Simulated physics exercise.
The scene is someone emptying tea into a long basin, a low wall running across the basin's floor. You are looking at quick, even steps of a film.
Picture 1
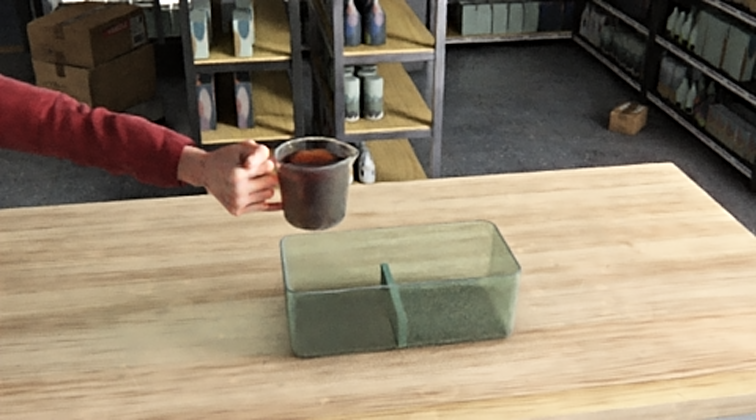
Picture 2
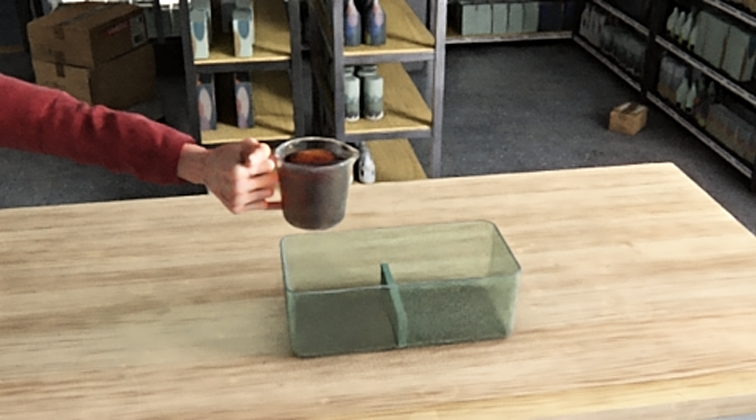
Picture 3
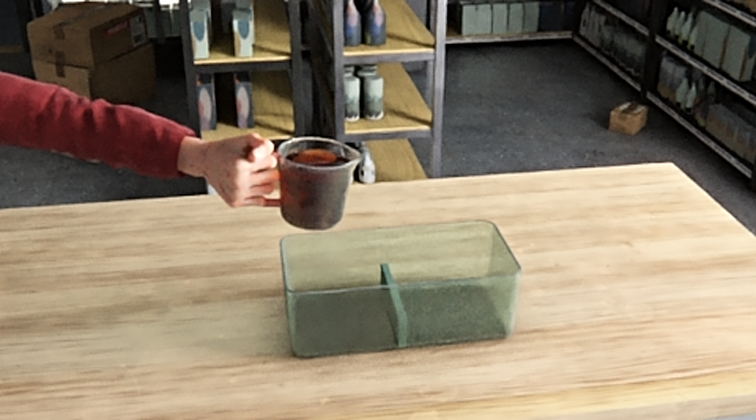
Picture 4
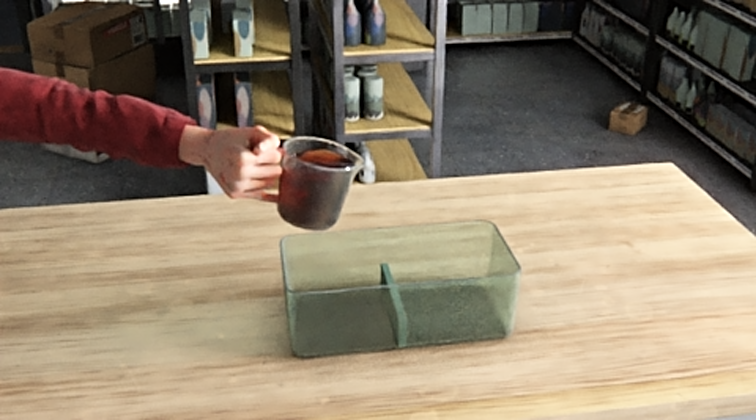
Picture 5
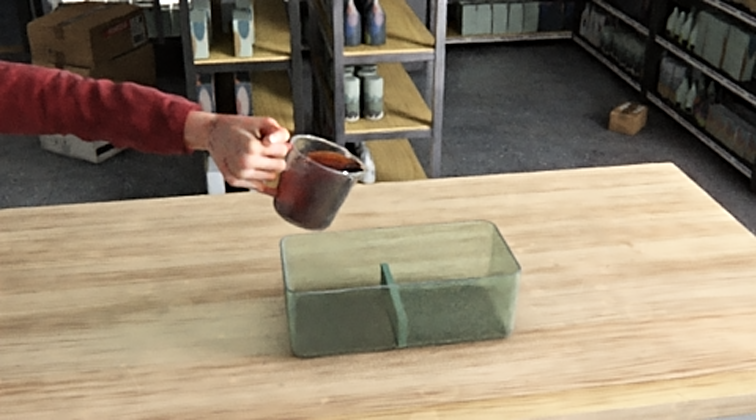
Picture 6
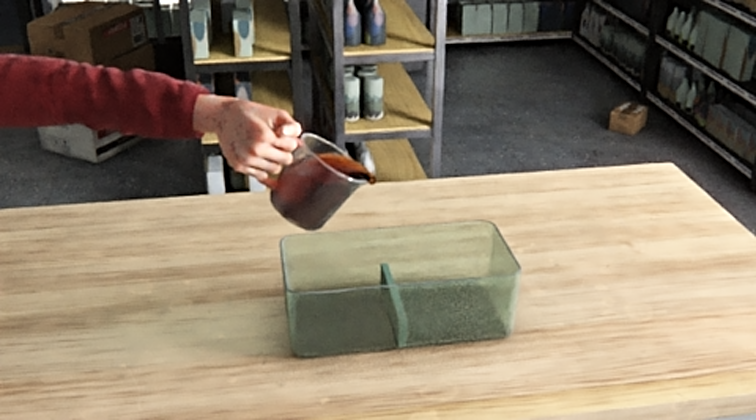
In a storeroom with shelves of bottles and cardboard boxes on a dark floor, a pale wooden table is seen from slightly above by a still camera. A hand in a red sleeve, at left, holds a clear jug of dark reddish tea above a greenish transparent basin divided by a low wall. The hand tilts the jug rightward, slightly then more steeply, and tea reaches its lip.
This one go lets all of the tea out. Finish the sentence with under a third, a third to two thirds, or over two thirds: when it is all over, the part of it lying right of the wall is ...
... a third to two thirds.
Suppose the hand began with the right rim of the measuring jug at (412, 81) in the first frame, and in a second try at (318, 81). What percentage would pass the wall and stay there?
Try one: 90 %; try two: 10 %.
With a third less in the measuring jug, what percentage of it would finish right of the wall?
Some 20 parts in a hundred.
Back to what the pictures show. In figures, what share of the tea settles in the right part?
Share approx. 45 %.
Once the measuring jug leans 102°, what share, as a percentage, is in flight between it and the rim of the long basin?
Estimated: 25 per cent or thereabouts.
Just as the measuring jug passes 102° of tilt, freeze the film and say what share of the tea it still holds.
About 40 per cent.
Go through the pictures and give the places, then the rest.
In the first frame, it leans 0°; its right rim is at (358, 151); the tea meets the walls at (278, 164) and (349, 158); the long basin's rim runs from (284, 265) to (507, 247); the wall's top is at (393, 290).
In the second frame, it leans 2°; its right rim is at (359, 152); the tea meets the walls at (278, 163) and (349, 159).
In the third frame, it leans 6°; its right rim is at (362, 156); the tea meets the walls at (281, 162) and (351, 160).
In the fourth frame, it leans 14°; its right rim is at (365, 161); the tea meets the walls at (283, 163) and (355, 162).
In the fifth frame, it leans 23°; its right rim is at (368, 170); the tea meets the walls at (285, 166) and (363, 164).
In the sixth frame, it leans 35°; its right rim is at (370, 180); the tea meets the walls at (280, 177) and (368, 172); 2 per cent is over the edge.
A moment on, the measuring jug is tipped right over and 38 per cent is still to pour, 5 is left of the wall and 30 right of it.
Next, the measuring jug is tipped right over and 2 per cent is still to pour, 49 is left of the wall and 46 right of it.
Then the measuring jug is tipped right over and 0 per cent is still to pour, 52 is left of the wall and 46 right of it.
Later the measuring jug is tipped right over and 0 per cent is still to pour, 52 is left of the wall and 47 right of it.
In the end 52 per cent lies left of the wall, 47 right of it and 1 outside.
